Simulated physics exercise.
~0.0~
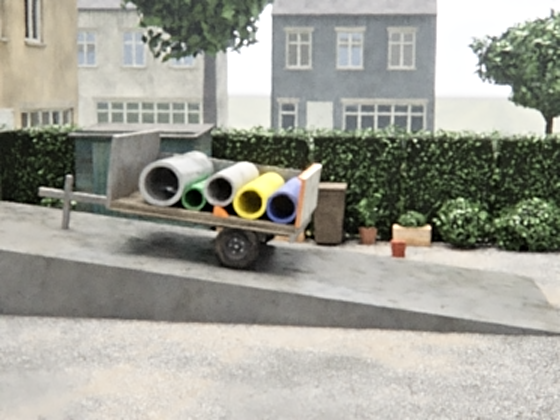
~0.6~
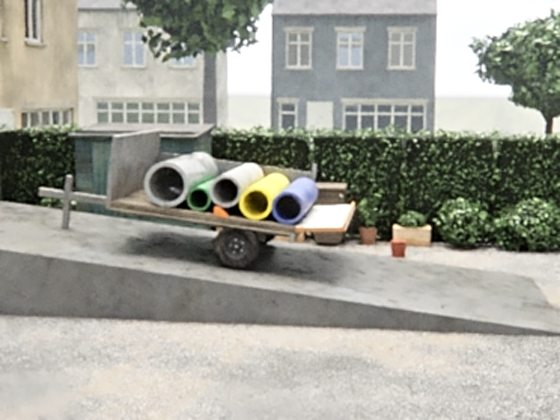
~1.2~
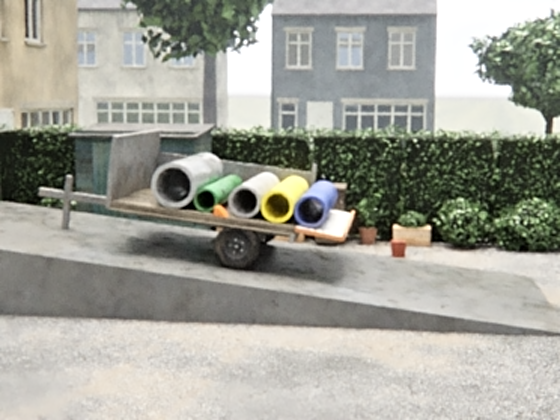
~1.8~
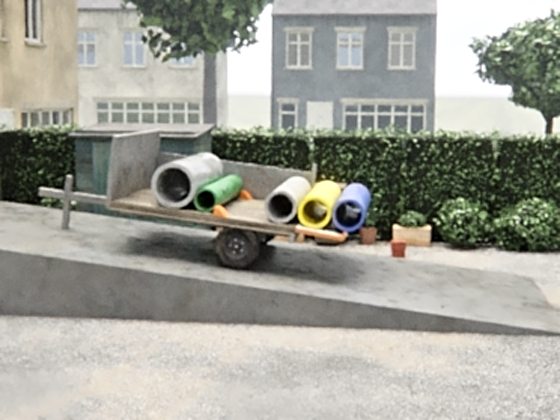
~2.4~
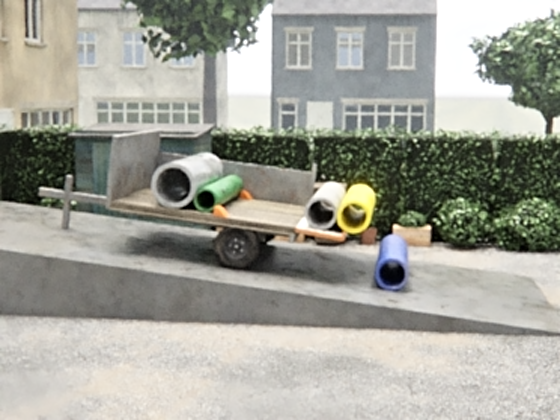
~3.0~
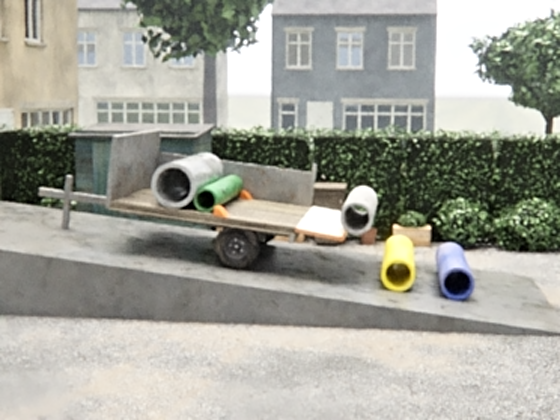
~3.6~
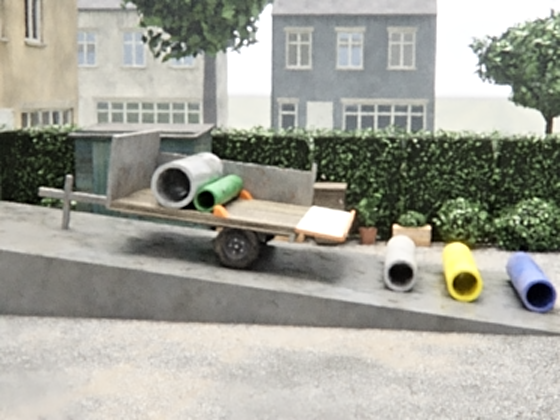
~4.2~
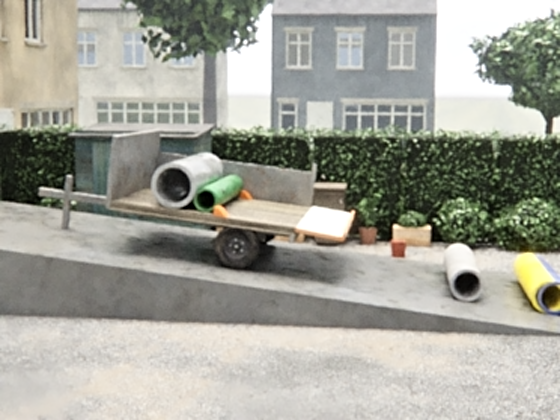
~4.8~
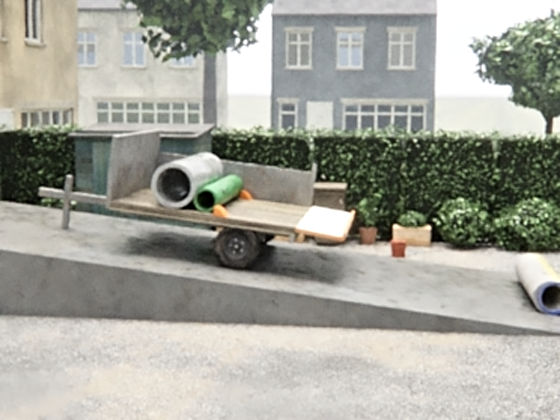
The tailgate of a sloping trailer swings down, and the blue, yellow and a grey pipe roll right over it one after another, drop to the ground and roll down the slope to the right edge, while the green pipe stays by an orange chock beside the large grey one.
